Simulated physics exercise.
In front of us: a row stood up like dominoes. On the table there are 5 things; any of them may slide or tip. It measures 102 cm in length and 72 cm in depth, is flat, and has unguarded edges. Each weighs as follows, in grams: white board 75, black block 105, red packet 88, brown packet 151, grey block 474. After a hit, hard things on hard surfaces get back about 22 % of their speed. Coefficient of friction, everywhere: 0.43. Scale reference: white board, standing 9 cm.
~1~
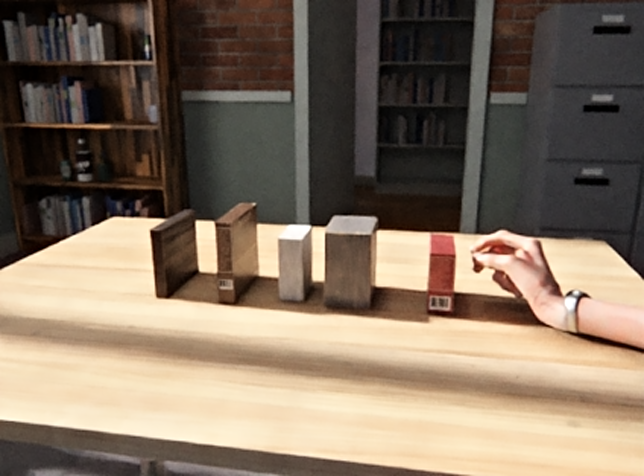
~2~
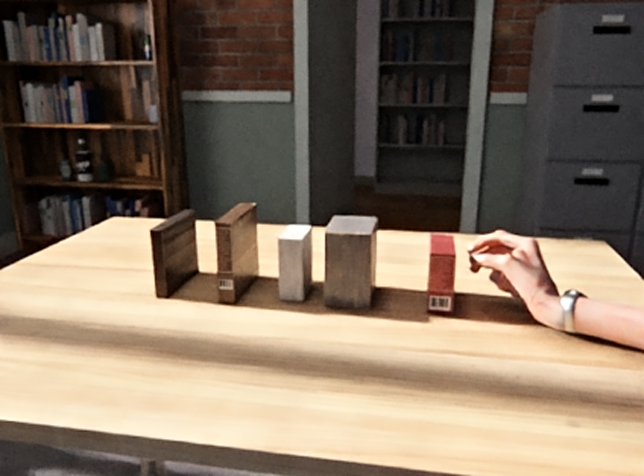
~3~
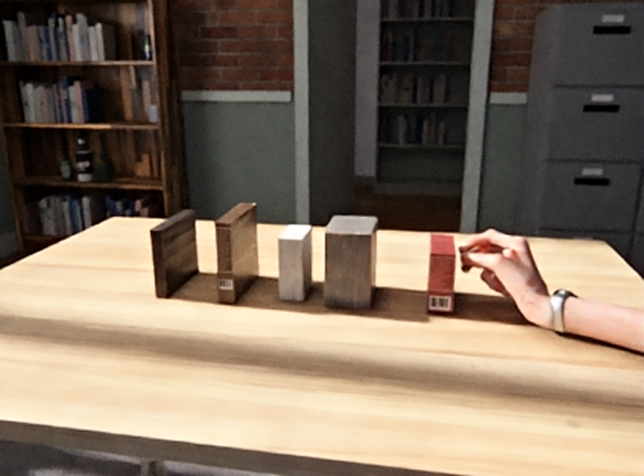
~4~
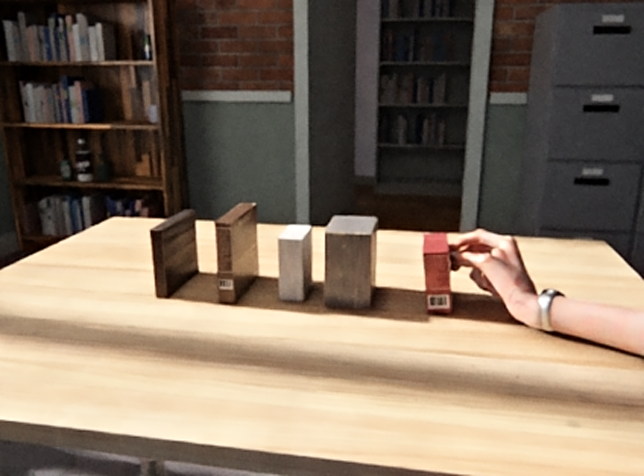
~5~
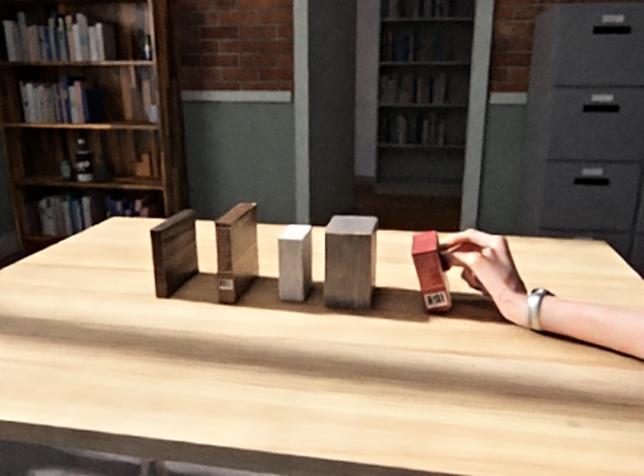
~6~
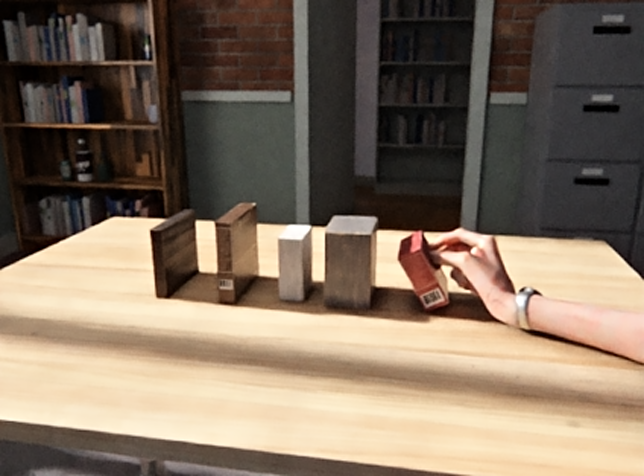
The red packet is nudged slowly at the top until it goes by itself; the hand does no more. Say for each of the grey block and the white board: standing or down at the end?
The grey block remains erect. The white board remains erect.
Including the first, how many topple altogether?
I count 1 in all.
Then, 0.10 s on from there, red packet 52° over.
Then, 0.20 s on from there, red packet 83° over.
Then, 0.30 s on from there, red packet 90° over.
In the end, all 3 under 5 cm from the start. At the end, from the last picture's camera, grey block near (351, 261), white board near (296, 263).
